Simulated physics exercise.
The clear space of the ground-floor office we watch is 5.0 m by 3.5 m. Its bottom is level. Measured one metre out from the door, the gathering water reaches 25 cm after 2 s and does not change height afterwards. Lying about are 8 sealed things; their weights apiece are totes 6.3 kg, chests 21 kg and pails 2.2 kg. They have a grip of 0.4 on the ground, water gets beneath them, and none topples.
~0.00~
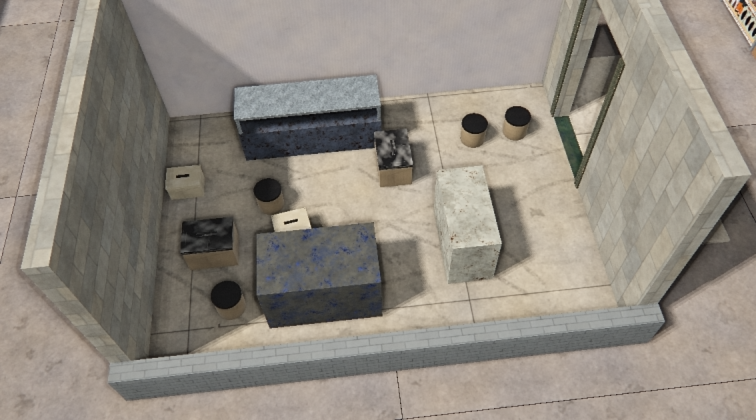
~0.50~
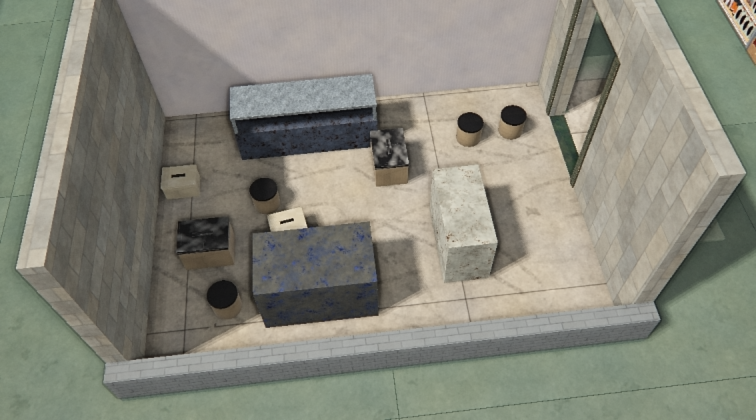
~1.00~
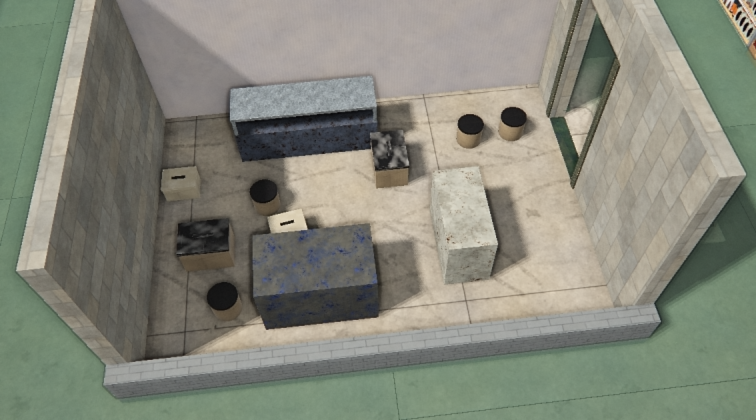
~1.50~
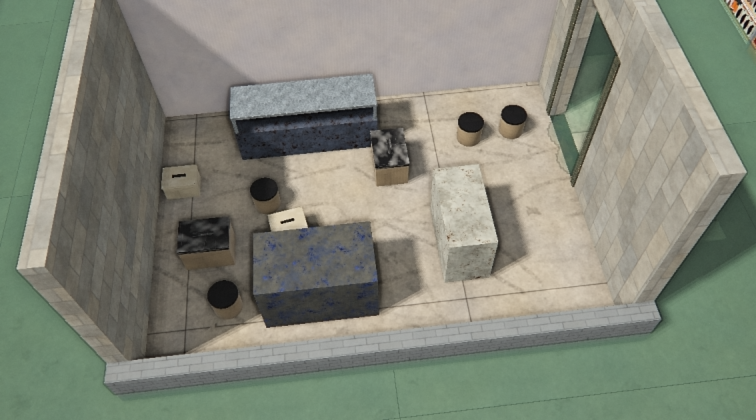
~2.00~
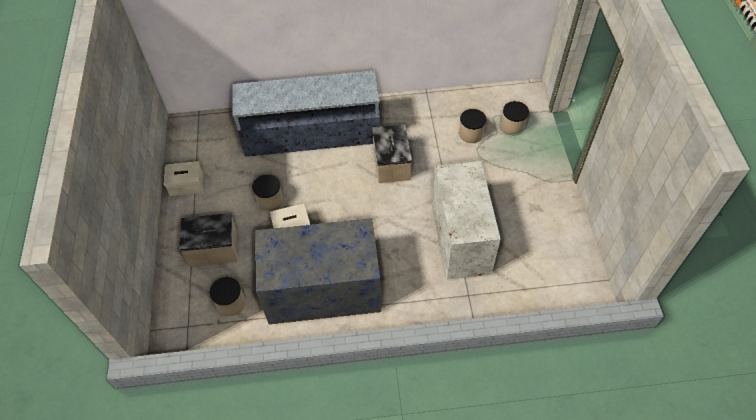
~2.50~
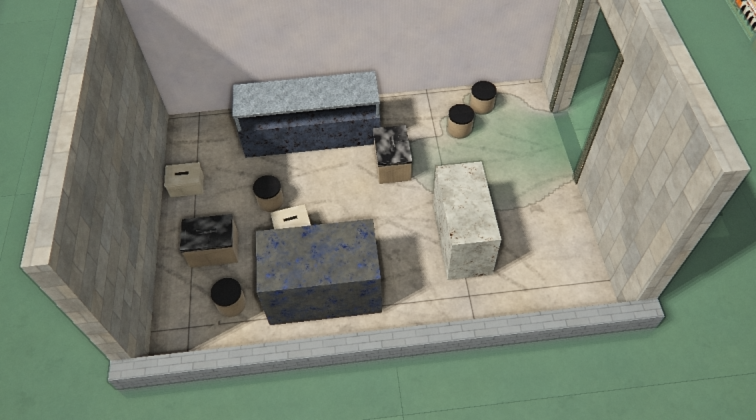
Green water surrounds a small room, enters through the doorway, and shifts two nearby pails.
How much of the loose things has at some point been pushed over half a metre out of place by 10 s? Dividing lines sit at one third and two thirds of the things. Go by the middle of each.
My call: Two thirds or more of them.
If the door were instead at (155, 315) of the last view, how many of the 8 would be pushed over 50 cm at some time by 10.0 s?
That would give 7.
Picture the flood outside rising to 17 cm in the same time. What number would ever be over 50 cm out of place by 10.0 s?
The count would be 5.
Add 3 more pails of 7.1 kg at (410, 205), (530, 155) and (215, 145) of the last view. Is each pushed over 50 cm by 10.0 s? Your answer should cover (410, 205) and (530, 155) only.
Above the limit, then above the limit.
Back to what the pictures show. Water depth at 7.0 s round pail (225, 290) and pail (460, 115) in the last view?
Around 6 cm and 10 cm.
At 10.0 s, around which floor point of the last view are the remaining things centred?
They average out to somewhere around (234, 221).
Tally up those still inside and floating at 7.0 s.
At that point I count 6.
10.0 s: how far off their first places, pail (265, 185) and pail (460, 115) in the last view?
In turn: 120 cm, 350 cm.
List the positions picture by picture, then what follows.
A pail at (518, 115) rests on the ground; a pail at (475, 123) rests on the ground; water covers 0.0 m2; 0 of 8 have shifted, in the first picture.
A pail at (514, 115), on the bottom; a pail at (471, 122) rests on the ground; water covers 0.0 m2; 0 of 8 have shifted, in the second picture.
A pail at (514, 116) rests on the ground; a pail at (471, 124), on the bottom; 0.0 m2 under water; 0 of 8 have shifted, in the third picture.
A pail at (514, 114) rests on the ground; a pail at (471, 121) rests on the ground; water covers 0.0 m2; 0 of 8 have shifted, in the fourth picture.
A pail at (516, 111), on the bottom; a pail at (473, 118), on the bottom; 0.8 m2 under water; 0 of 8 have shifted, in the fifth picture.
A pail at (484, 90), on the bottom, 52 cm from its start; a pail at (461, 113), on the bottom, 17 cm from its start; 2.5 m2 under water; 2 of 8 have shifted, in the sixth picture.
After 3.5 s 2 of 8 are over 50 cm from their spots; 2 afloat.
After 4.5 s 3 of 8 are over 50 cm from their spots; 3 afloat.
After 7.0 s 6 of 8 are over 50 cm from their spots; 6 afloat.
After 10.0 s 8 of 8 are over 50 cm from their spots, and 8 have been at some point; 8 afloat.
